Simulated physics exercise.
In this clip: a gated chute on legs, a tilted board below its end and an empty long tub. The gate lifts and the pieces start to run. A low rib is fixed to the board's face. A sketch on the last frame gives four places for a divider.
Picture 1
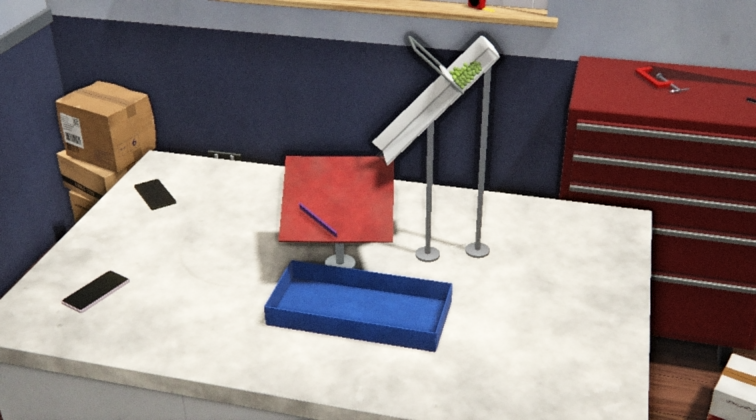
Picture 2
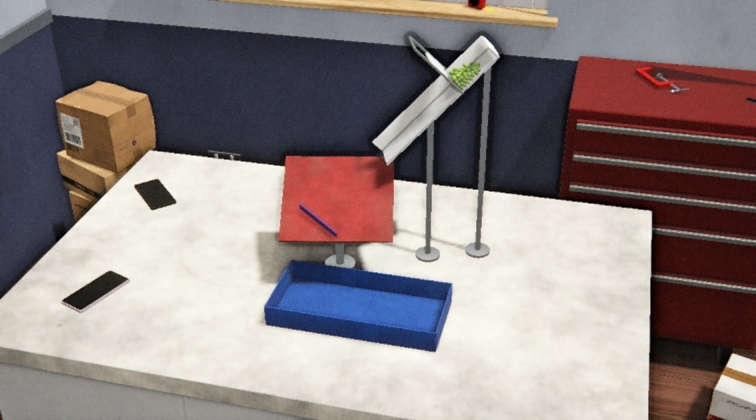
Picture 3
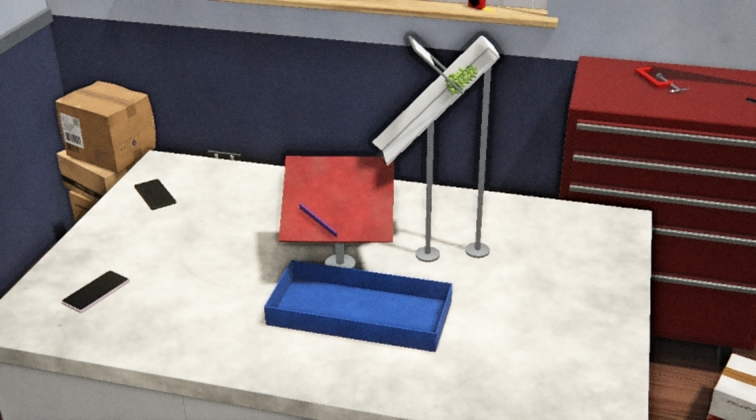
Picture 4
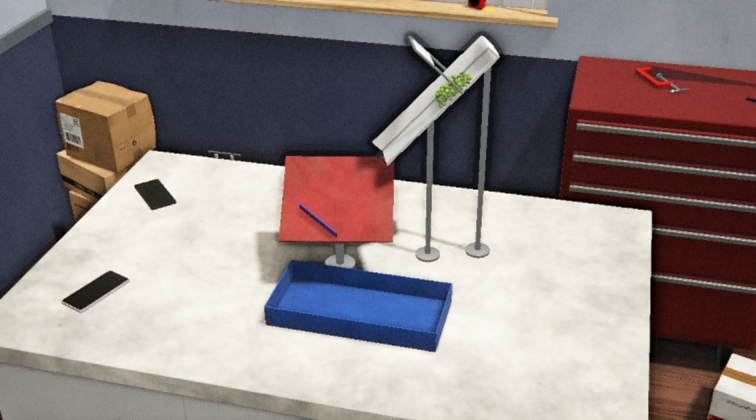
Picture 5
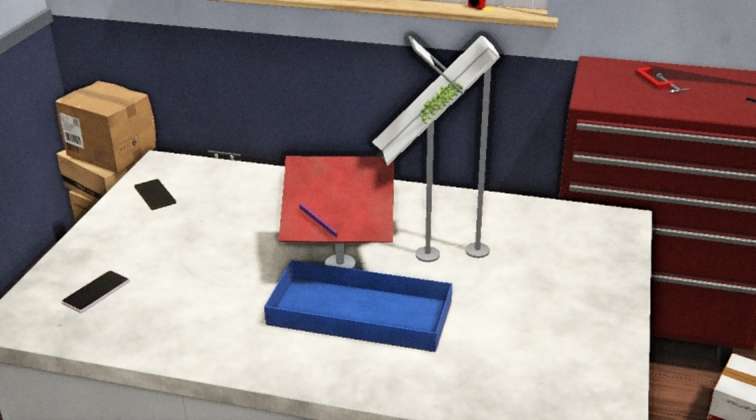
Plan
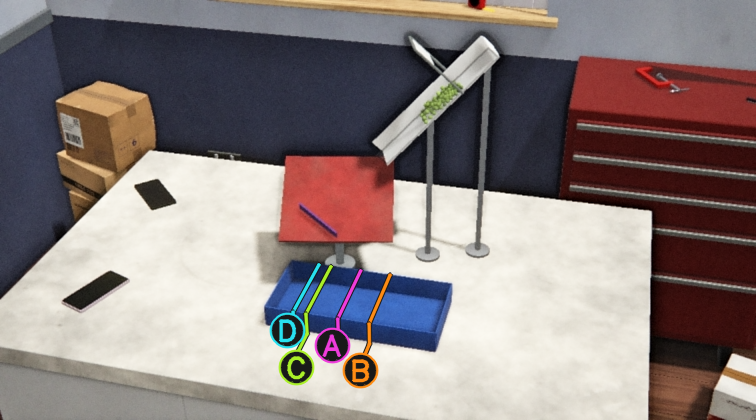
On a pale worktop in a workshop, a gate lifts on a sloping white chute on legs, and small green peas slide partway down it, spreading out above a tilted red board and an empty blue tub.
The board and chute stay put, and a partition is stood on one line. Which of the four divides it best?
Go for A.
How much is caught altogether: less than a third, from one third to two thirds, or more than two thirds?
It is more than two thirds.
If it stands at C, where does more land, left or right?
More lands on the right.
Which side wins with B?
More lands on the left.
On the marked copy, line A crosses the front rim at (338, 318); line B crosses the front rim at (369, 323); line C crosses the front rim at (306, 313); line D crosses the front rim at (293, 311).
With A, of what is caught, about half on the left of the divider, about half on the right.
With B, of what is caught, nearly all on the left of the divider, a stray few on the right.
With C, of what is caught, a stray few on the left of the divider, nearly all on the right.
With D, of what is caught, a stray few on the left of the divider, nearly all on the right.
